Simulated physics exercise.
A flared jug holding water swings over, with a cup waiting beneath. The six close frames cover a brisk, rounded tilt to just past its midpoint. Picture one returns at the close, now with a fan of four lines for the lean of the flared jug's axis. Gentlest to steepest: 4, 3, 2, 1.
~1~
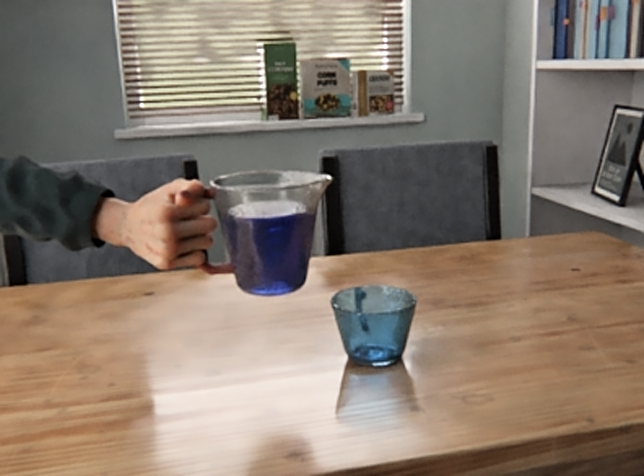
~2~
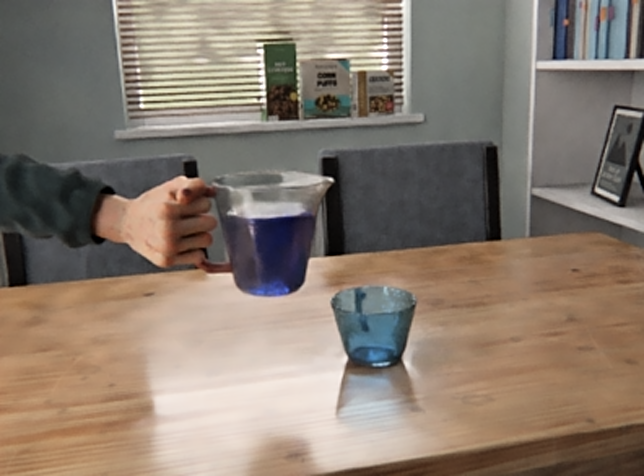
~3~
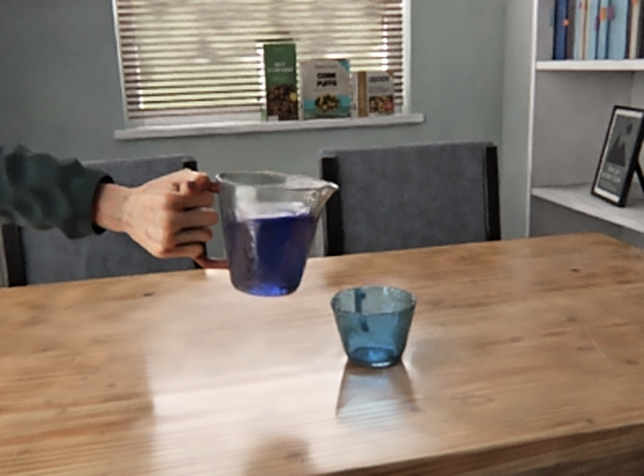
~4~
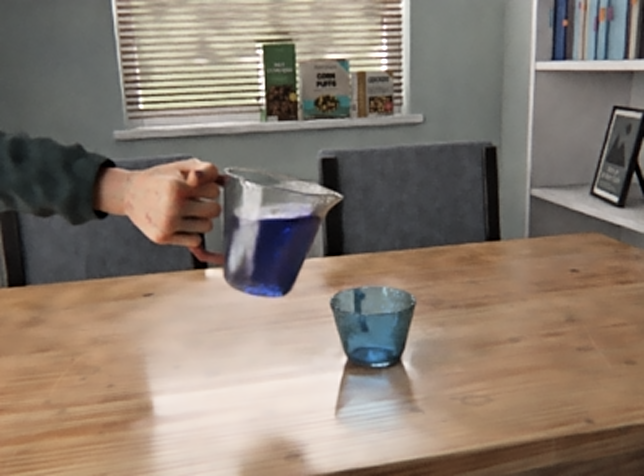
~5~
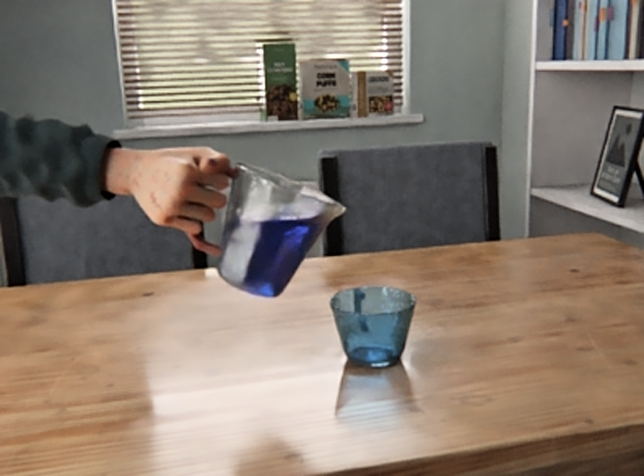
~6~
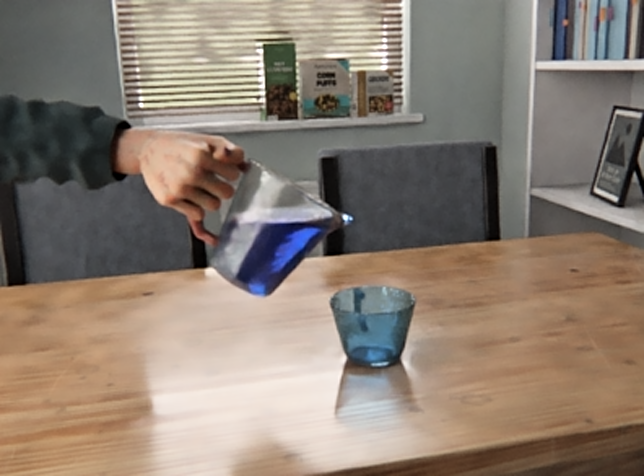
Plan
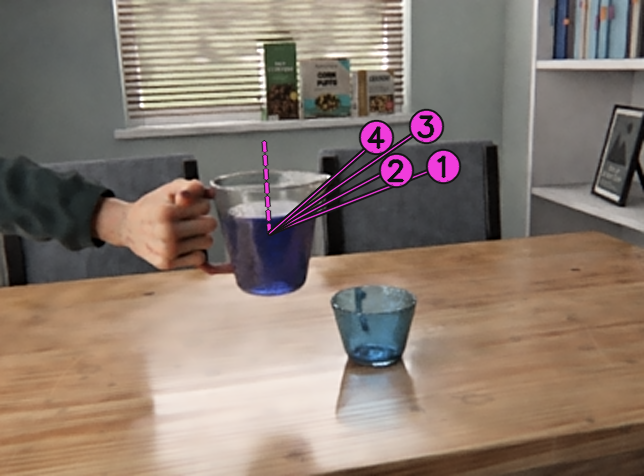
In the video, a hand holds a clear flared jug of blue liquid above a wooden table, up and to the left of a blue glass cup, and steadily tilts it rightward until the liquid reaches the lip.
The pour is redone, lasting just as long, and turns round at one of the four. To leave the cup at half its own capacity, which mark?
Use tilt 4.
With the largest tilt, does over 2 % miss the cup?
Yes, it does.
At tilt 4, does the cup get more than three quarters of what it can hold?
No, less.
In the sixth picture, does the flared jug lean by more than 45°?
No.
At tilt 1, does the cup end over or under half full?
Over.
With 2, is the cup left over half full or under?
Over half.
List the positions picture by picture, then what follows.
In the first frame, upright, lip at (331, 178); rim of the cup round (374, 299); nothing has left yet.
In the second frame, upright, lip at (333, 180); nothing has left yet.
In the third frame, tipped about 7°, lip at (337, 186); nothing has left yet.
In the fourth frame, tipped about 15°, lip at (341, 196); nothing has left yet.
In the fifth frame, tipped about 25°, lip at (346, 209); nothing has left yet.
In the sixth frame, tipped about 35°, lip at (348, 222); nothing has left yet.
On the marked copy, 1 at (427, 171); 2 at (379, 175); 3 at (411, 135); 4 at (364, 150).
For tilt 1, the cup ends with about 90 % of what it can hold; 20 % of the water is spilt.
For tilt 2, the cup ends with about 77 % of what it can hold; 14 % of the water is spilt.
For tilt 3, the cup ends with about 65 % of what it can hold; 7 % of the water is spilt.
For tilt 4, the cup ends with about 51 % of what it can hold.
